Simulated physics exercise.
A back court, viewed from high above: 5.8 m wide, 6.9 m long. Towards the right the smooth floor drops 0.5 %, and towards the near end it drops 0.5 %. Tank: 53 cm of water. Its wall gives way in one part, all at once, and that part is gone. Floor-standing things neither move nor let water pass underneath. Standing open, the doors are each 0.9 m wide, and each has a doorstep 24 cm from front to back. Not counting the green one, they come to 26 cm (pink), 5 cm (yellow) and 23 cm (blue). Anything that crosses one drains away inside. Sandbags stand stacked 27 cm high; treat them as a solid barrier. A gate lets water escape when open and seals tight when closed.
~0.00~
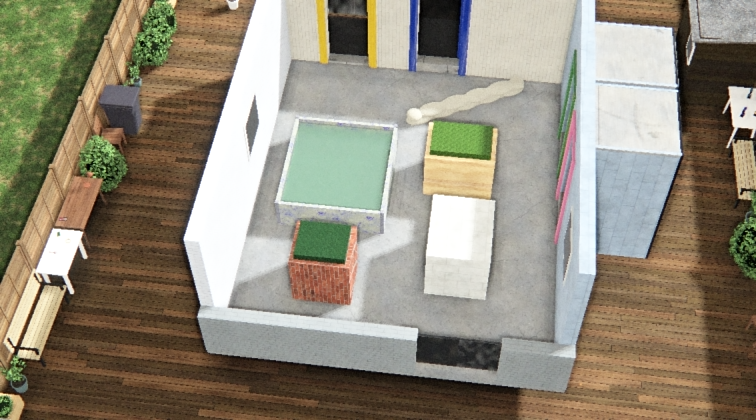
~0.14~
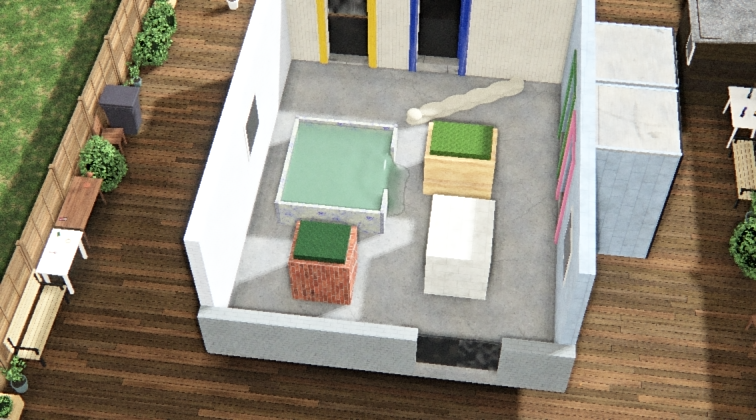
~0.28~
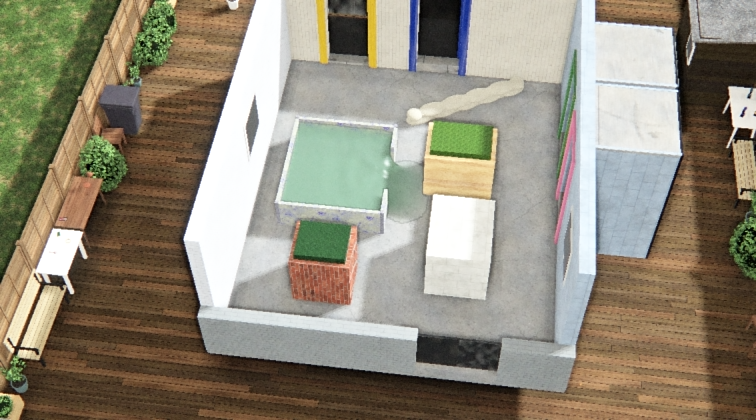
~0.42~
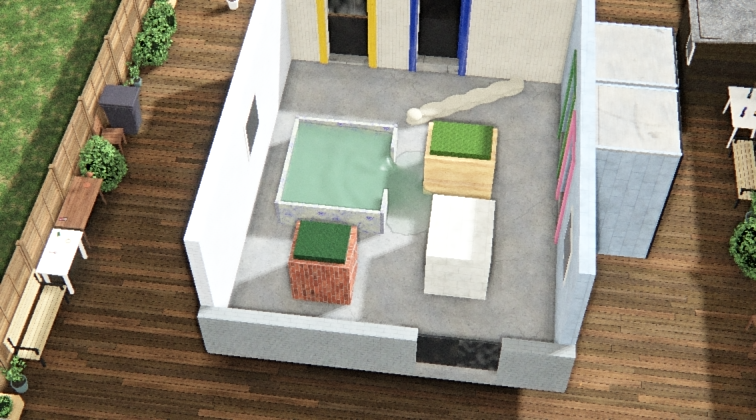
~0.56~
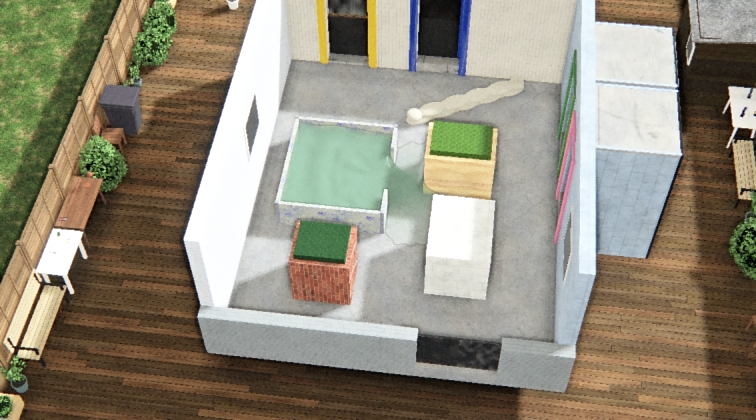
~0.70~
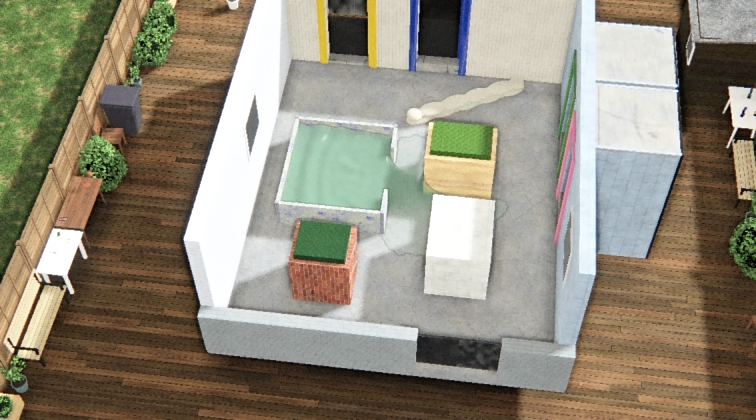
Green water pours through a gap in the tank's right side and spreads across the grey floor.
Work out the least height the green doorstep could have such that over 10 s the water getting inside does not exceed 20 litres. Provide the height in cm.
The least height is about 7 cm.
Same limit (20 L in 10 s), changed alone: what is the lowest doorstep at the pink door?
Roughly 21 cm at the pink door.
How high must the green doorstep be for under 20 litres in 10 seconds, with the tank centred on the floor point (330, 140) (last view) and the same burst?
About 21 centimetres.
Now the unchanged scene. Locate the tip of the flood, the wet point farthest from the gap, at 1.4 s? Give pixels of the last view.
At about (555, 258).
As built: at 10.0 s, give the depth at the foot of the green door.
Depth: Near 8.0 cm.
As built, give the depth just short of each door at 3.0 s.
Door by door, in centimetres - green 5, pink 22, yellow 7, blue 1.
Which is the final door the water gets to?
That would be the blue door.
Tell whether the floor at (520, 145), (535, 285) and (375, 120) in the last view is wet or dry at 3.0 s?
First wet through, second wet through, third wet through.
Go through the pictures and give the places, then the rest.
The first frame shows still water, 53 cm deep, in the tank at (338, 166); the green door at (566, 122) is dry.
In the second frame, the front is at (399, 211), 0.3 m from the gap at (388, 182); 0.3 m2 of floor is wet, 53 cm left at the back.
In the third frame, the front is at (421, 211), 0.7 m from the gap at (388, 183); 0.8 m2 of floor is wet, 53 cm left at the back.
In the fourth frame, the front is at a hidden place, 1.2 m from the gap at (388, 183); 1.4 m2 of floor is wet, 53 cm left at the back.
In the fifth frame, water pours out at (388, 183) and has run 1.7 m, to a hidden place; about 6 cm deep outside, 52 cm at the back.
In the sixth frame, water pours out at (388, 183) and has run 2.2 m, to (500, 211); about 5 cm deep outside, 47 cm at the back; 1.7 m in a straight line remain to the green door at (566, 122).
After 1.4 s water covers 20 % of the floor, deepest (42 cm) near (417, 191); it has not reached the green door.
After 3.0 s water covers 60 % of the floor, deepest (24 cm) near (418, 184); 5 cm at the green door, 0 litres in over its 24 cm doorstep.
After 10.0 s water covers 95 % of the floor, deepest (10 cm) near (552, 360); 8 cm at the green door, 0 litres in over its 24 cm doorstep.
At the green door as built, the water arrived by 2.4 s and peaked near 12 cm at 7.0 s.
With a doorstep of 6.5 cm, 25 litres would have come in within the 10 s; with 8.5 cm, 10 litres. So under 20 litres takes about 7 cm.
